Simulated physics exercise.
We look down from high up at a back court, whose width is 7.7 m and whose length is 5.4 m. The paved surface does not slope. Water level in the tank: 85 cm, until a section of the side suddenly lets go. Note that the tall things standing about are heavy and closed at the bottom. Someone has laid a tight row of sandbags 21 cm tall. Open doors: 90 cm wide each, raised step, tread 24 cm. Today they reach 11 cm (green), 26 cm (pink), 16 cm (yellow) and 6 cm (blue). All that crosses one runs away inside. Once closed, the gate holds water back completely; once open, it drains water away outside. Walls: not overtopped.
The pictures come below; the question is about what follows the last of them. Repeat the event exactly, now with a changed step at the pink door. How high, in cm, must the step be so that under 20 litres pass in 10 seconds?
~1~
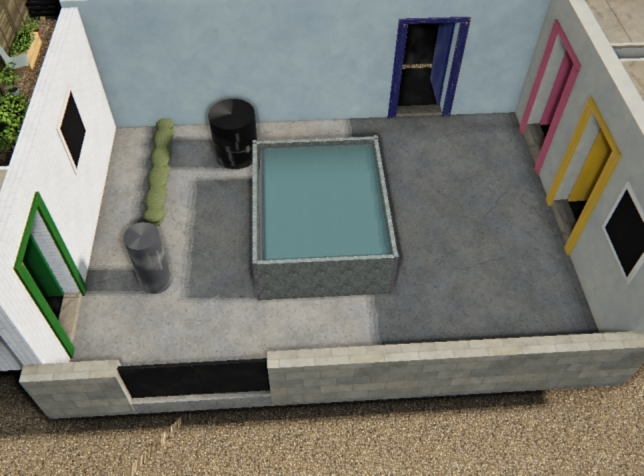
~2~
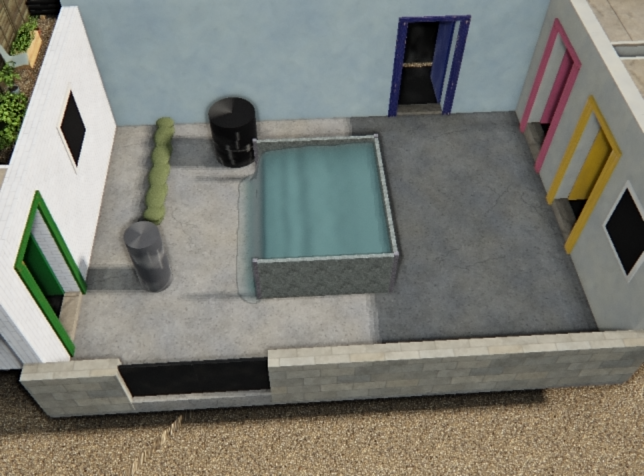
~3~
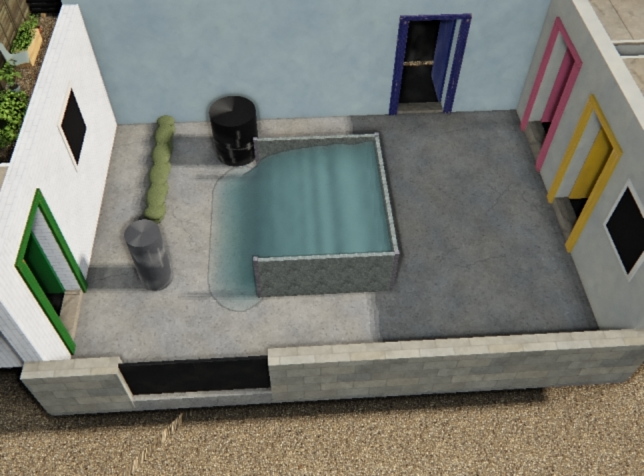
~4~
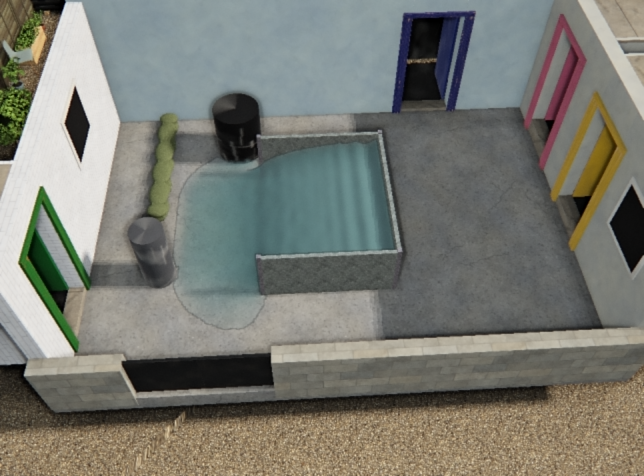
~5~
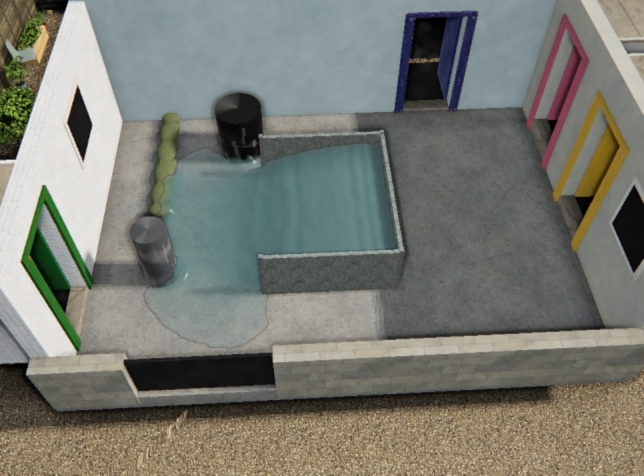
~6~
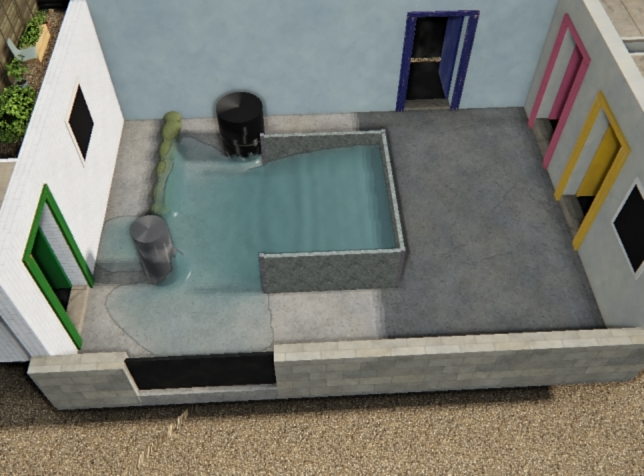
Roughly 9 cm.
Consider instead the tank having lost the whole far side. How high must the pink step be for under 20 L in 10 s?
Then 29 cm.
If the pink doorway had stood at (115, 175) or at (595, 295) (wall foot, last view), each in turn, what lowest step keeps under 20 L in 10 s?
About 24 cm for the first and 13.5 cm for the second.
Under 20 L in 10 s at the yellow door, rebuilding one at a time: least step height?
The yellow one would have to be about 10.5 cm high.
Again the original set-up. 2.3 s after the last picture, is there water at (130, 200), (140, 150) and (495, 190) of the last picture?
So the three spots come out swamped, swamped, spared, in that order.
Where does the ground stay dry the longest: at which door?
Yellow, last of all.
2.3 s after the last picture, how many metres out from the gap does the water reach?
I make it some 3.8 m.
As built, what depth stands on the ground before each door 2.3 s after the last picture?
Lab note, depth in cm: Green 24; pink 0; yellow 0; blue 1.
Then, 0.7 s after the last picture water covers 35 % of the floor, deepest (57 cm) near (101, 239); it has not reached the pink door.
Then, 2.3 s after the last picture water covers 50 % of the floor, deepest (50 cm) near (124, 126); it has not reached the pink door.
Then, 9.3 s after the last picture water covers 95 % of the floor, deepest (16 cm) near (153, 264); 10 cm at the pink door, 0 litres in over its 26 cm step.
At the pink door as built, the water peaked near 17 cm, 4.1 s after the last picture.
With a step of 8 cm, 30 litres would have come in within the 10 s; with 11 cm, 7 litres. So under 20 litres takes about 9 cm.
